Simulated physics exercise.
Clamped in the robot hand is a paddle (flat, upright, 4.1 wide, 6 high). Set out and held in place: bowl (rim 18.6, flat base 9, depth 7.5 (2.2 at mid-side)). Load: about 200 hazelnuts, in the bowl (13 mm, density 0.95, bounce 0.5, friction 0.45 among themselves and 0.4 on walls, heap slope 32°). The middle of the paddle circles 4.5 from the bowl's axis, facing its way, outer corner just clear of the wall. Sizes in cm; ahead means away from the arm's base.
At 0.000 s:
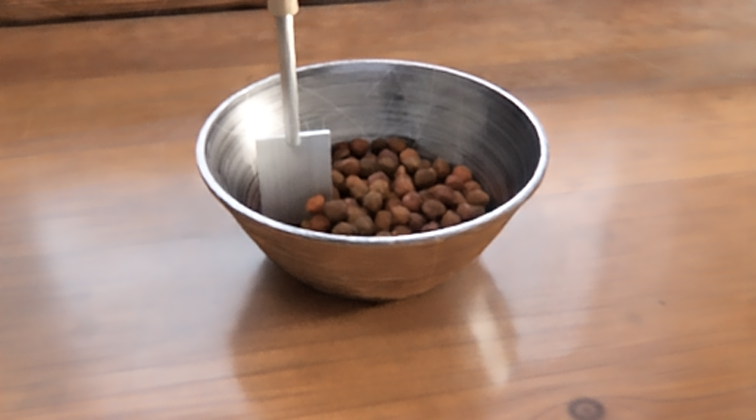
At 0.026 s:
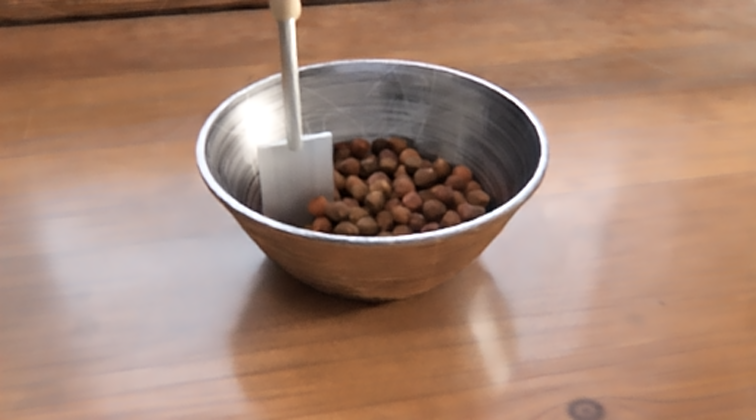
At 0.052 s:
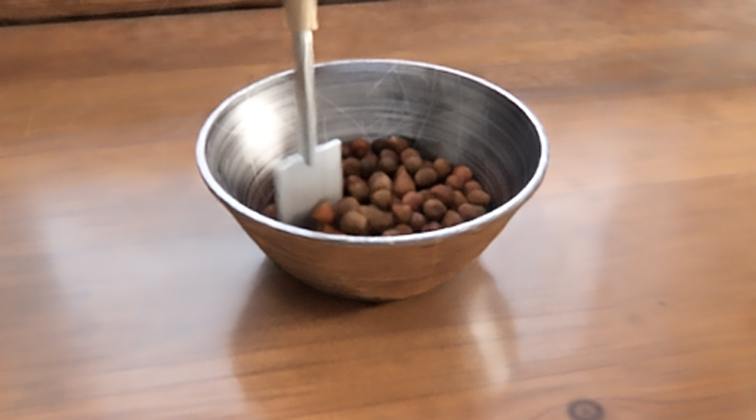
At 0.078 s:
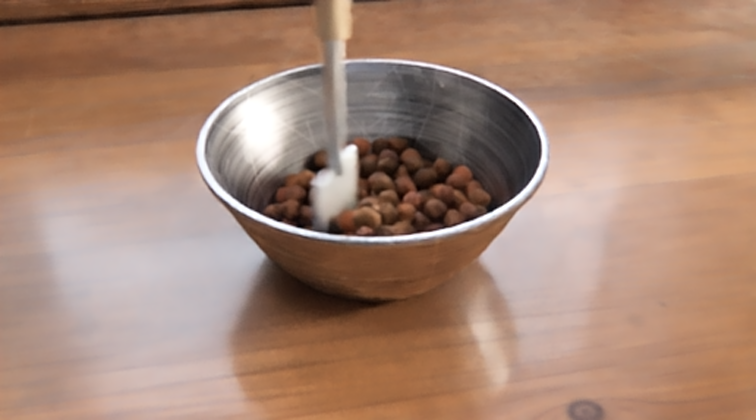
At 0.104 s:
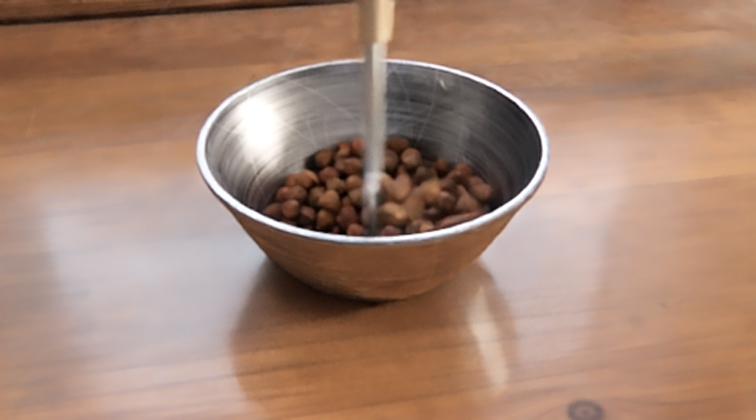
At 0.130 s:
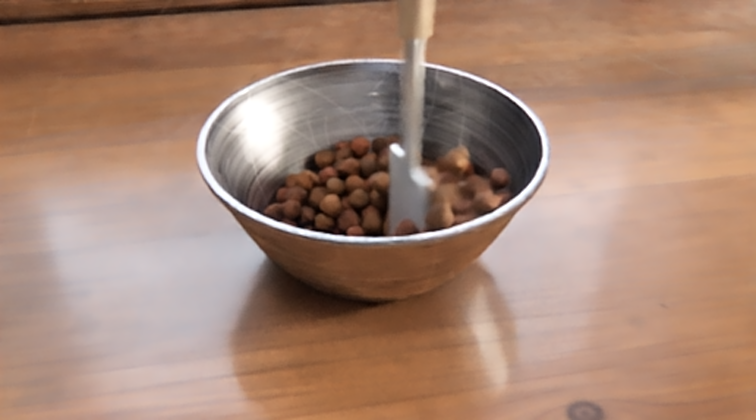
On a wooden tabletop, a pale paddle sweeping from left to right through brown nuts in a metal bowl, pushing some rightward.
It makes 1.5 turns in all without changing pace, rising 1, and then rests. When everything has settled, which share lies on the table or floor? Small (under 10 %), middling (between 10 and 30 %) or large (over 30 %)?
Answer: Middling; between 10 and 30 % of the hazelnuts finish on the table or floor.
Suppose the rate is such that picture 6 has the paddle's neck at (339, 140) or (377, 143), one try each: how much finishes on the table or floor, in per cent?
Some 0 and 10 per cent.
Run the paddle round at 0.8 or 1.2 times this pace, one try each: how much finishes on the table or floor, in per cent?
About 10 and 30 per cent.
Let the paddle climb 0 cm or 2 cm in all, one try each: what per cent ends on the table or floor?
Some 20 and 15 per cent.
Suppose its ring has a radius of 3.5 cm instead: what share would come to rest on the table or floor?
Then about 10 per cent.
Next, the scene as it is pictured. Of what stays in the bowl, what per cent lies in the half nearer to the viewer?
Some 50 per cent.
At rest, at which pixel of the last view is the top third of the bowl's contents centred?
Near (424, 186).
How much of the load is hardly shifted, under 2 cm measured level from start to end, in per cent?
Roughly 10 per cent.
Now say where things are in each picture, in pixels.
In the first picture, paddle neck at (290, 111), 0° round; upper third of the load around (386, 199), from x 270 to 480, top at y 145; 200 in the bowl.
In the second picture, paddle neck at (293, 115), 8° round; upper third of the load around (388, 200), from x 270 to 480, top at y 145.
In the third picture, paddle neck at (307, 129), 30° round; upper third of the load around (387, 201), from x 270 to 480, top at y 145.
In the fourth picture, paddle neck at (336, 139), 54° round; upper third of the load around (396, 210), from x 270 to 480, top at y 145.
In the fifth picture, paddle neck at (373, 143), 79° round; upper third of the load around (410, 207), from x 275 to 485, top at y 145.
In the sixth picture, paddle neck at (410, 138), 103° round; upper third of the load around (437, 203), from x 275 to 500, top at y 145; 200 in the bowl.
After 0.31 s, 270° round, highest piece 10 above the table; 188 in the bowl, 12 in flight or on the tool.
After 0.49 s, 78° round, highest piece 12 above the table; 172 in the bowl, 19 on the table or floor, 9 in flight or on the tool.
After 0.78 s, 180° round, highest piece 6 above the table; 170 in the bowl, 30 on the table or floor.
After 1.48 s, 180° round, highest piece 5 above the table; 170 in the bowl, 30 on the table or floor.
At rest, 170 in the bowl, 30 on the table or floor. That is 15 % on the table or floor.
